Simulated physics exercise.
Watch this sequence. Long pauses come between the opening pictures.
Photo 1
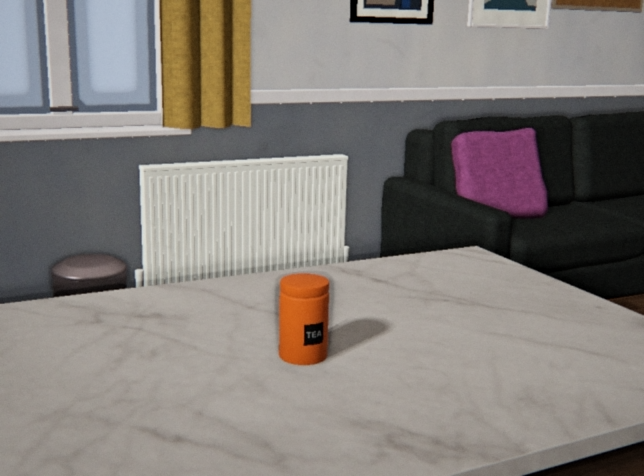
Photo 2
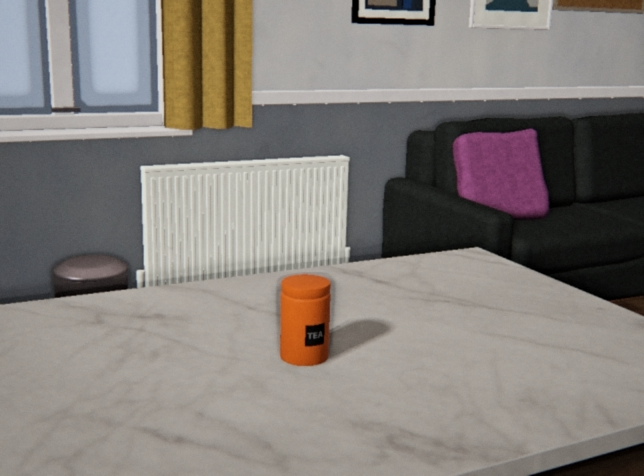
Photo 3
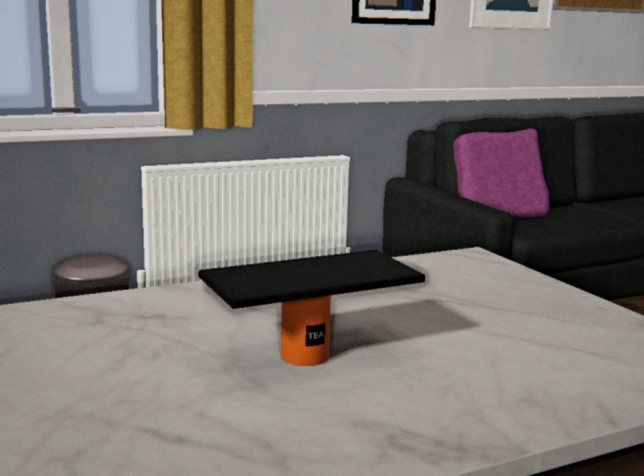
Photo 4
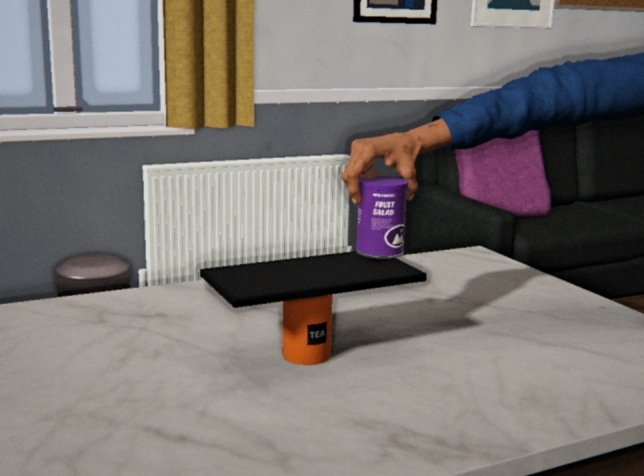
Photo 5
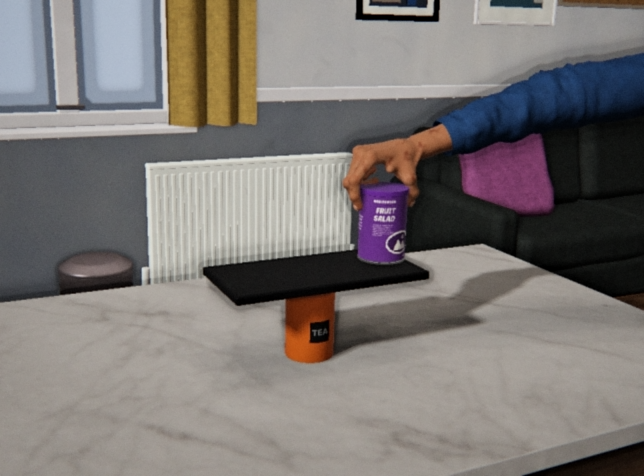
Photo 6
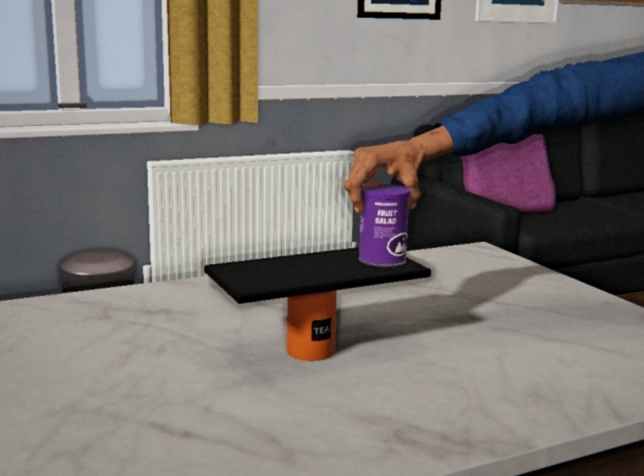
The footage shows an orange tea canister on a marble table, then a flat black board resting across its top, before a blue-sleeved hand lowers a purple tin onto the board's right side and keeps hold of it.
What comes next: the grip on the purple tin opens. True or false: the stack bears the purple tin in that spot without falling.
False.
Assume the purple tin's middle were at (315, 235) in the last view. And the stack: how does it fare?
Outcome: Stable.
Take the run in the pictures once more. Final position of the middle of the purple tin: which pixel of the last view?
End position: Approximately (466, 310).
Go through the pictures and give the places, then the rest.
In the first picture, the last thing is not in view yet.
In the second picture, the last thing is not in view yet.
In the third picture, the last thing is not in view yet; black lid (312, 276).
The fourth picture shows still above its spot; purple tin (382, 216); black lid (314, 275).
The fifth picture shows still above its spot; purple tin (383, 223); black lid (316, 273).
The sixth picture shows set down, still held; purple tin (384, 225); black lid (318, 271).
Then, 0.30 s later than the last frame, purple tin now fallen; black lid tilted by 44°.
Then, 0.40 s later than the last frame, black lid tilted by 67°.
Then, 0.60 s later than the last frame, black lid tilted by 68°.
Then, 0.90 s later than the last frame, black lid now fallen.
When it is over, fallen, black lid and purple tin; orange jar as before. End places, in pixels of the last picture, purple tin near (466, 311). The stack comes apart.
